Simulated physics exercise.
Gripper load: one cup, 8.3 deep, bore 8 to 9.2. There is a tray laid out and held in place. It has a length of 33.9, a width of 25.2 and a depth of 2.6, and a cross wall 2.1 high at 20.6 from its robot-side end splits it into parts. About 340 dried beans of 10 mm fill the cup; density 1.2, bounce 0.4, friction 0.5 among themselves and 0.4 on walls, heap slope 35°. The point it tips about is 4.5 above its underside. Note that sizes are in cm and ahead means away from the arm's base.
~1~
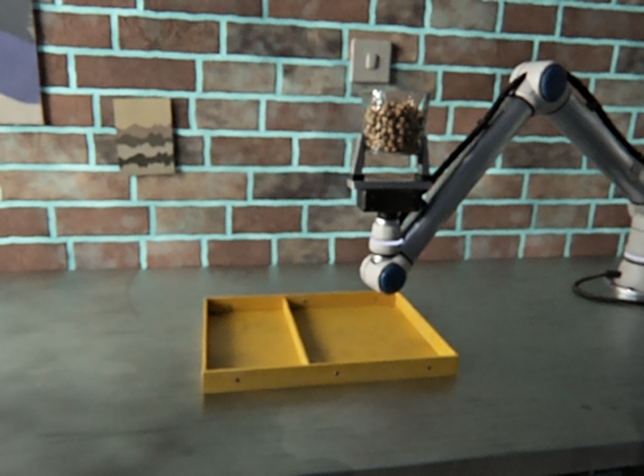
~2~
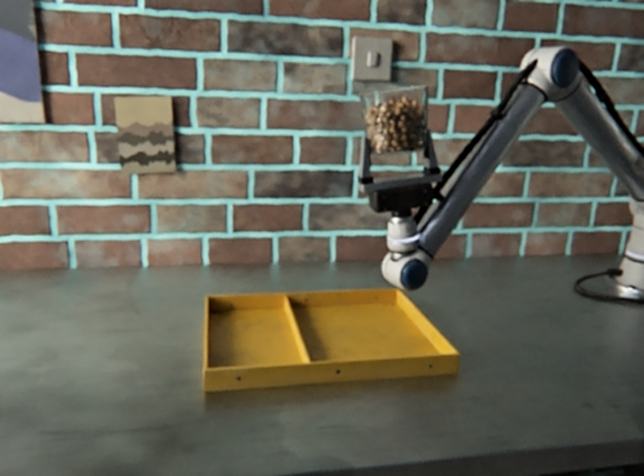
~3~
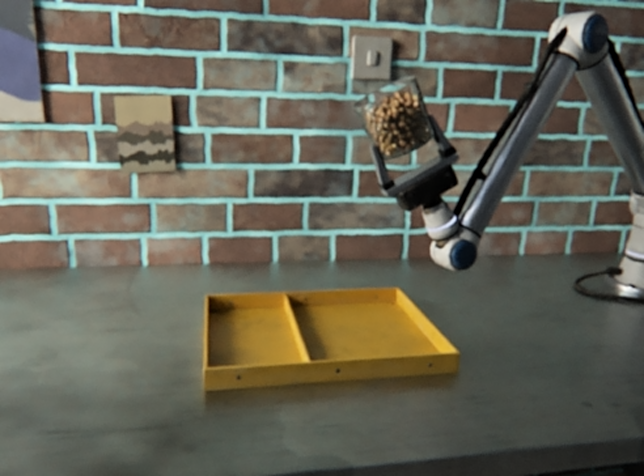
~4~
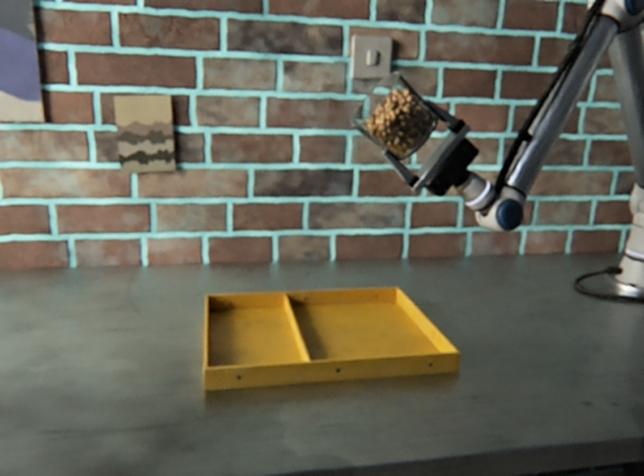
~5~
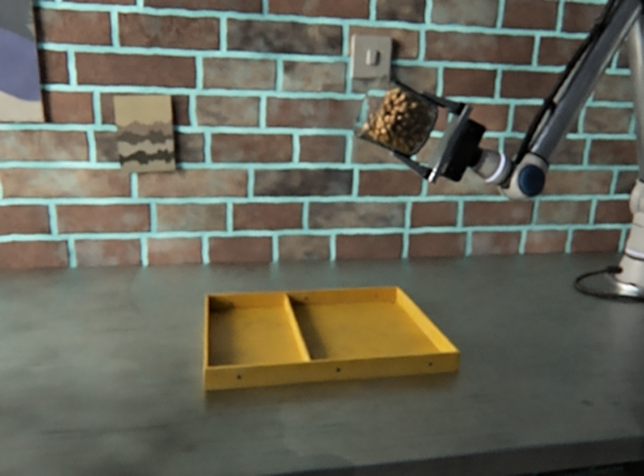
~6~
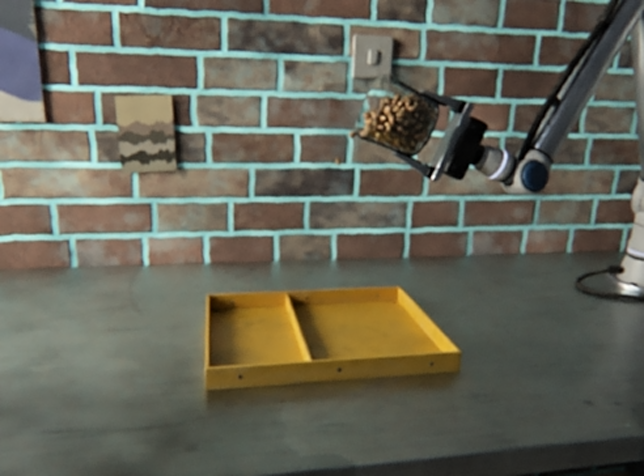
Robot arm tilting a clear cup of dried beans steeply to the left above a yellow divided tray, then slowing.
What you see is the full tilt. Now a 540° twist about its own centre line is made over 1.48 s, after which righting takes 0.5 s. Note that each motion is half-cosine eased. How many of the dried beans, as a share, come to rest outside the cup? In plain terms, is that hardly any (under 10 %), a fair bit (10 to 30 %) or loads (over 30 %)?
I'd say a fair bit, 10 to 30 %.
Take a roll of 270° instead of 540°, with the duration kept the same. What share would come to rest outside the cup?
I'd expect some 10 per cent.
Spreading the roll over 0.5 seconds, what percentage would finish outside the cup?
In that case roughly 5 percent.
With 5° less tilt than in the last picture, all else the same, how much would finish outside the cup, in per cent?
Estimate: Near 5 %.
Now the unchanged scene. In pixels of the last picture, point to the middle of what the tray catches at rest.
Near (316, 340).
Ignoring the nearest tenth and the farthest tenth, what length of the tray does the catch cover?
About 12 cm.
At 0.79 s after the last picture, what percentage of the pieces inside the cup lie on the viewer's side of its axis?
60 %.
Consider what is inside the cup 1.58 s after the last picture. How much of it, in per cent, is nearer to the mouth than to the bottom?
Near 35 per cent lies in the mouth half.
Then, 0.79 s later, tipped 68°, highest piece 38 above the table; 313 in the cup, 11 in the robot-side part, 6 in the far-side part, 8 in flight or on a rim.
Then, 1.58 s later, tipped 61°, highest piece 36 above the table; 285 in the cup, 33 in the robot-side part, 13 in the far-side part, 7 in flight or on a rim.
Then, 2.18 s later, upright, highest piece 38 above the table; 282 in the cup, 43 in the robot-side part, 13 in the far-side part.
Then, 2.88 s later, upright, highest piece 38 above the table; 282 in the cup, 43 in the robot-side part, 13 in the far-side part.
At rest, 282 in the cup, 43 in the robot-side part, 13 in the far-side part. That is 17 % outside the cup.
